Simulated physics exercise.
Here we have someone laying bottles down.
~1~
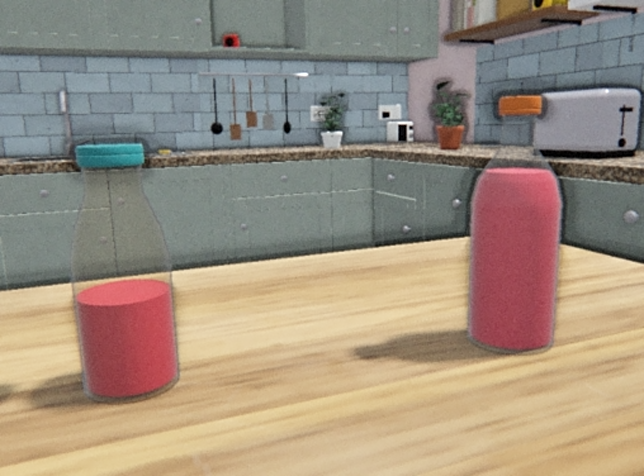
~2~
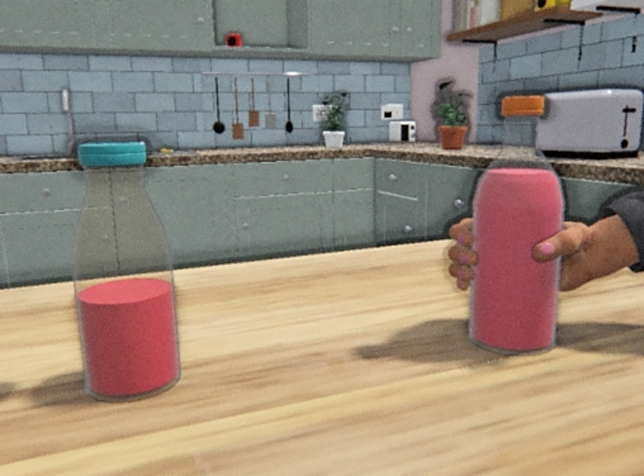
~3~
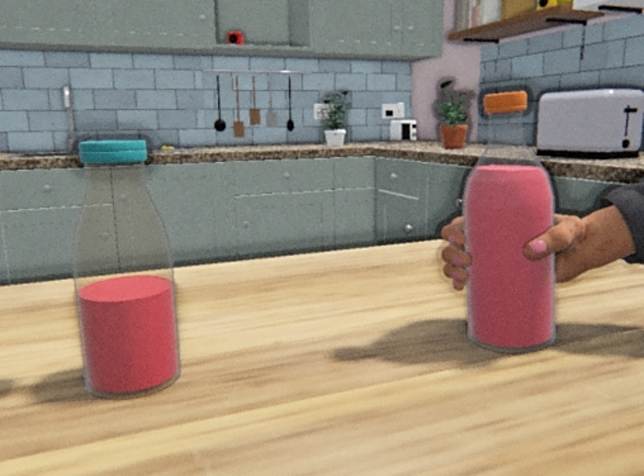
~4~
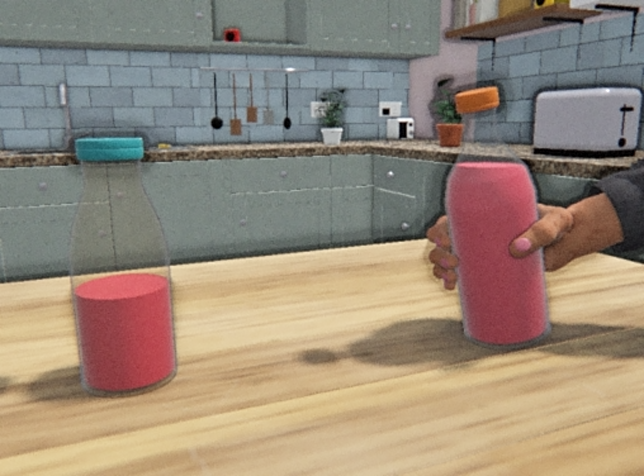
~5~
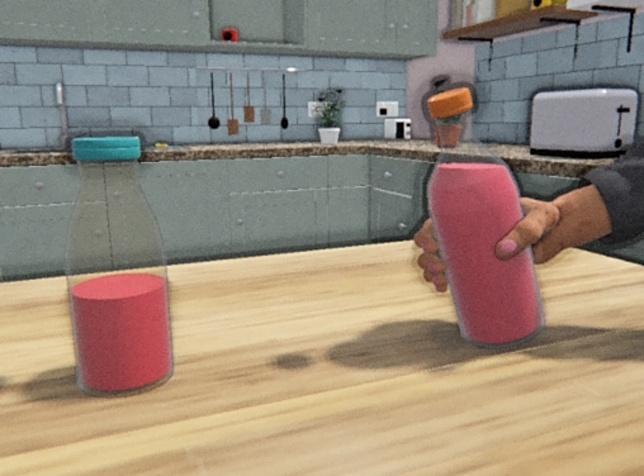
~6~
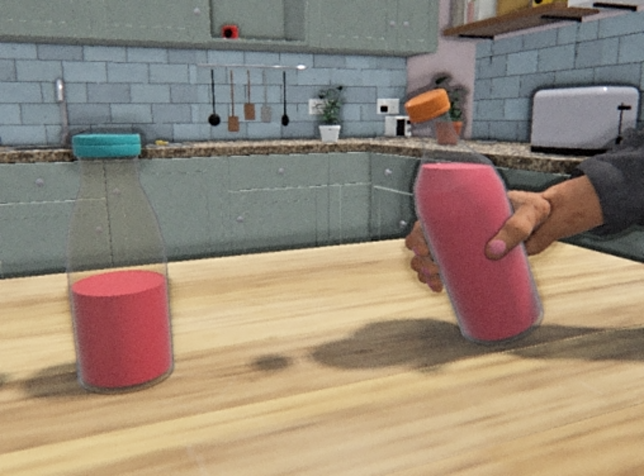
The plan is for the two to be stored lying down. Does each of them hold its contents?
Left bottle: Yes; right bottle: Yes.
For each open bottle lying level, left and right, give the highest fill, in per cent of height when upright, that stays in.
Limits: Around 14 per cent and around 24 per cent.
A moment on, the right bottle is nearly down; right bottle, all still inside.
Further on, the right bottle lies flat; right bottle, all still inside.
When it is over, both lie flat; right bottle, all still inside; left bottle, all still inside.
